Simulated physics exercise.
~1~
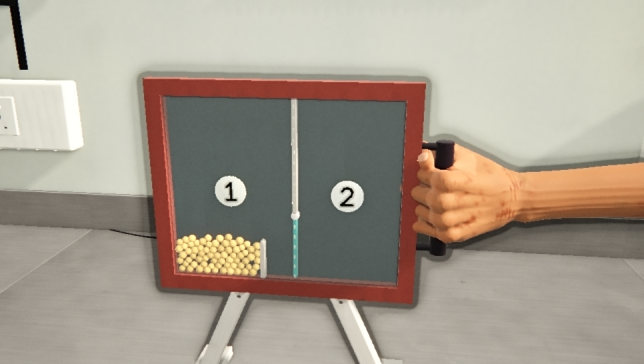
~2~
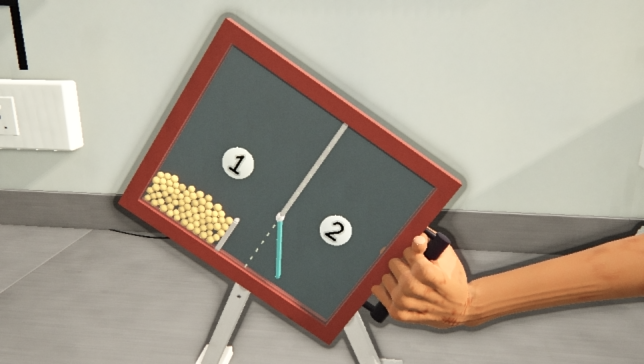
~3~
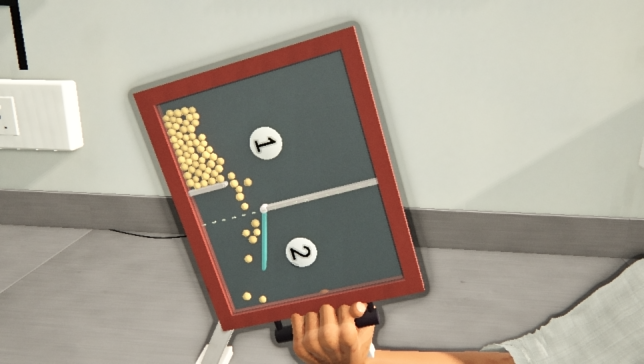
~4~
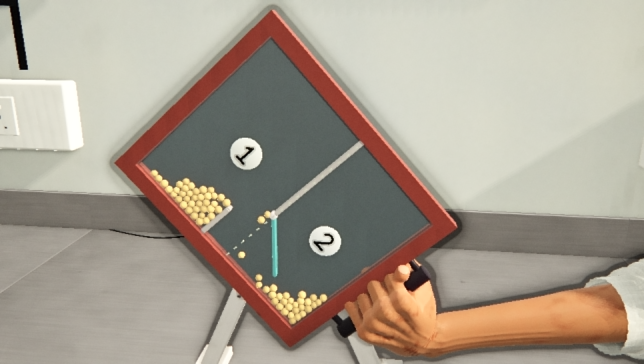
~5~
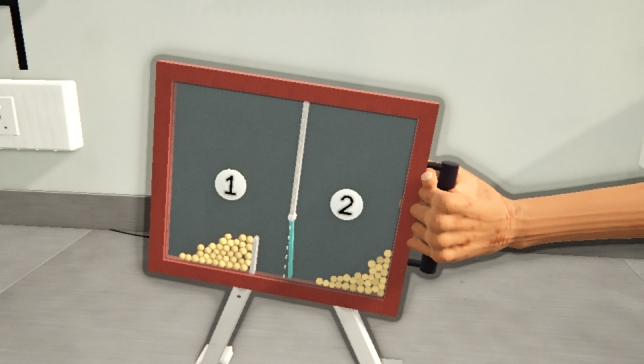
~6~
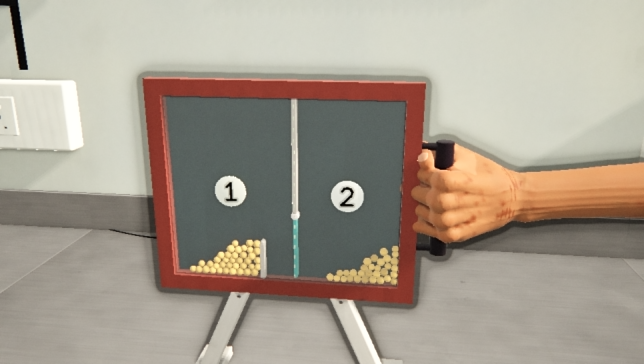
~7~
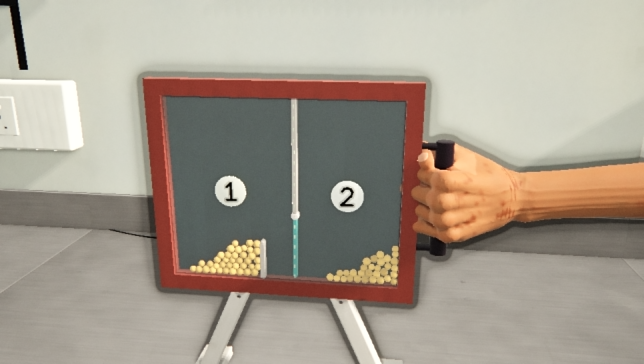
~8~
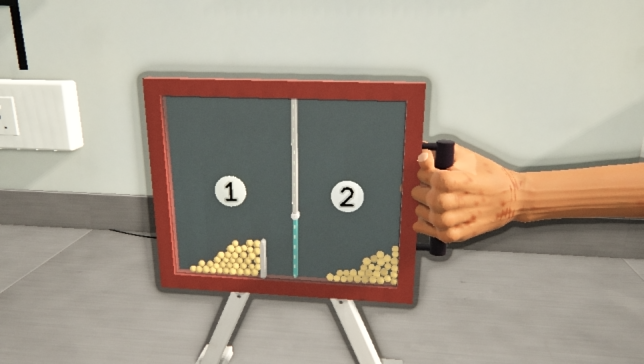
A hand tips the red-framed box clockwise and back, leaving yellow beads on both sides.
